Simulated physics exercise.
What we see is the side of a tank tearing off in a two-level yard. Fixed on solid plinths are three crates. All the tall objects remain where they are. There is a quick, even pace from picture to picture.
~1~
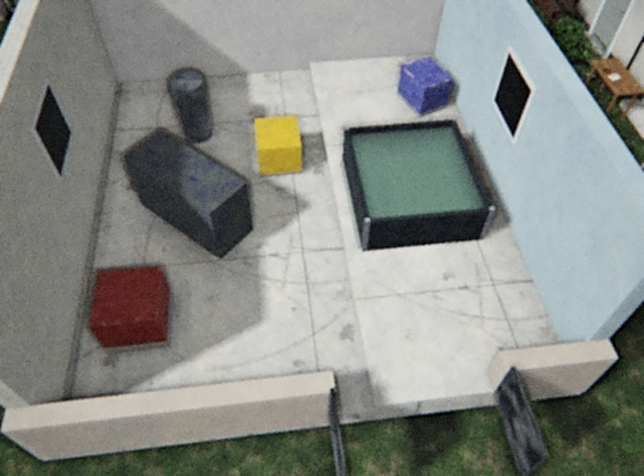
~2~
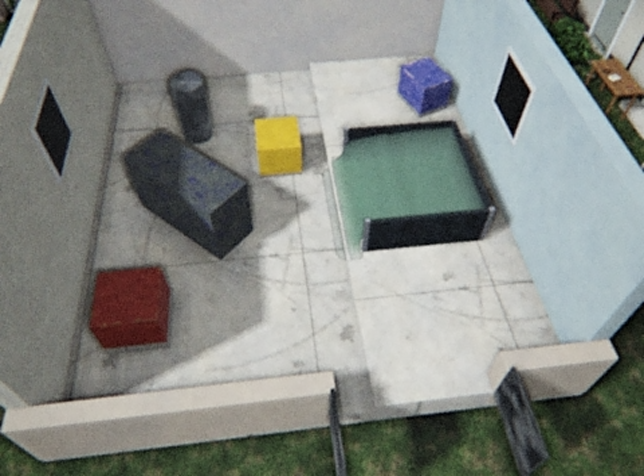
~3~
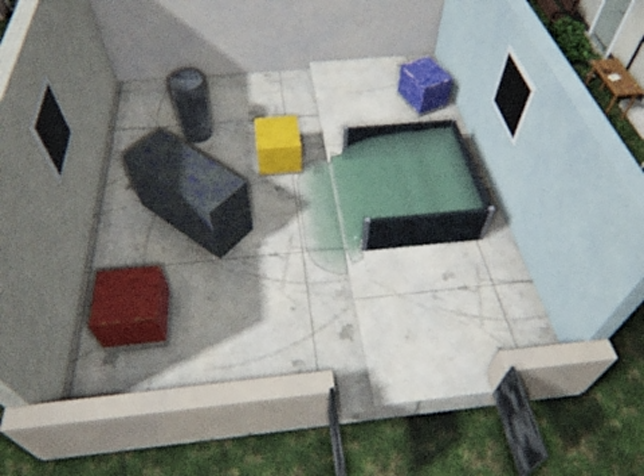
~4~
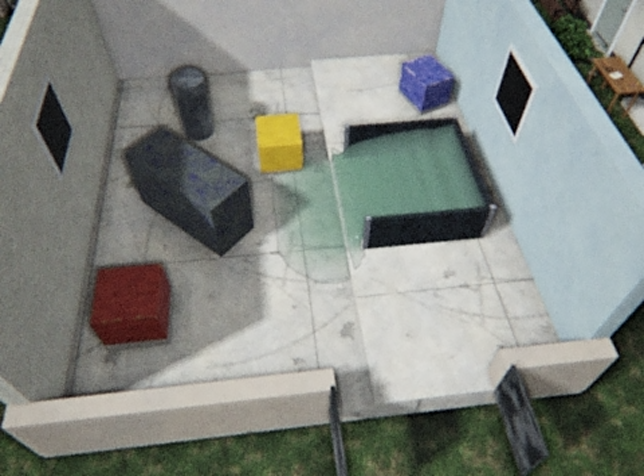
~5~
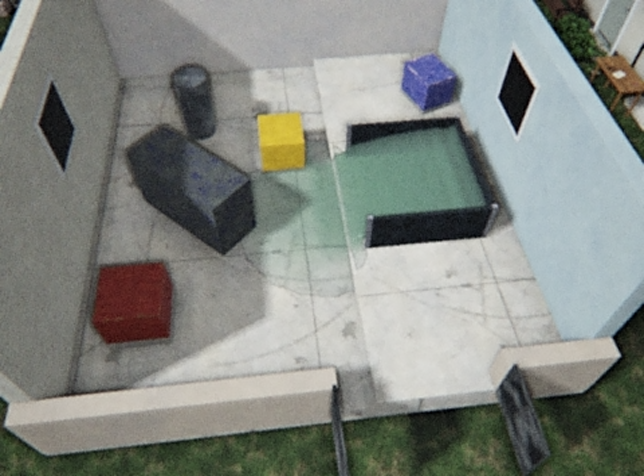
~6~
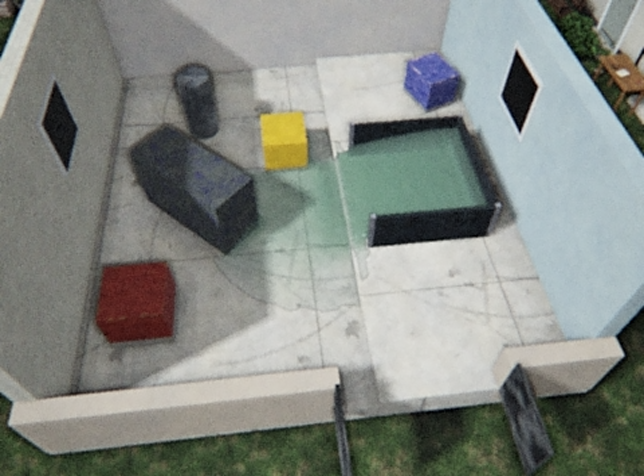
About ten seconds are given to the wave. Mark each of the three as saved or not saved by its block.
Yellow crate - not saved; blue crate - saved; red crate - not saved.
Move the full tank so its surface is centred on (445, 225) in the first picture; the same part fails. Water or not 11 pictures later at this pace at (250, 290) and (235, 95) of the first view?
First point soaked, second point untouched.
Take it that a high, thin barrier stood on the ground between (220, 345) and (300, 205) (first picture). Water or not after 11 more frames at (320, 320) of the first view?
Answer: Flooded.
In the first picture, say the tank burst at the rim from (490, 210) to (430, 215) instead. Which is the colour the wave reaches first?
My answer: The red-painted one.
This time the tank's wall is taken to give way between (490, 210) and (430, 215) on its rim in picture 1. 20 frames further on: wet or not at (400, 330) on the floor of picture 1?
Pretty sure it's in a puddle at that location.
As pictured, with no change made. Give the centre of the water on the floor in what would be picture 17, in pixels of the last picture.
Near pixel (285, 207).
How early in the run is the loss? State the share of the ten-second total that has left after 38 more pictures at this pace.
By my reckoning, 40 %.
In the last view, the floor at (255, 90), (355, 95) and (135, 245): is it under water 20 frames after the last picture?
First inundated, second spared, third inundated.
A moment on, water covers 25 % of the floor; the yellow crate water round its plinth, the blue crate not reached, the red crate water round its plinth.
Next, water covers 40 % of the floor; the yellow crate water round its plinth, the blue crate not reached, the red crate water round its plinth.
Then, water covers 60 % of the floor; the yellow crate water round its plinth, the blue crate not reached, the red crate water round its plinth.
Later, water covers 65 % of the floor; the yellow crate water round its plinth, the blue crate not reached, the red crate water round its plinth.
In the end, water covers 65 % of the floor; the yellow crate was topped, the blue crate stayed above the water, the red crate was topped.
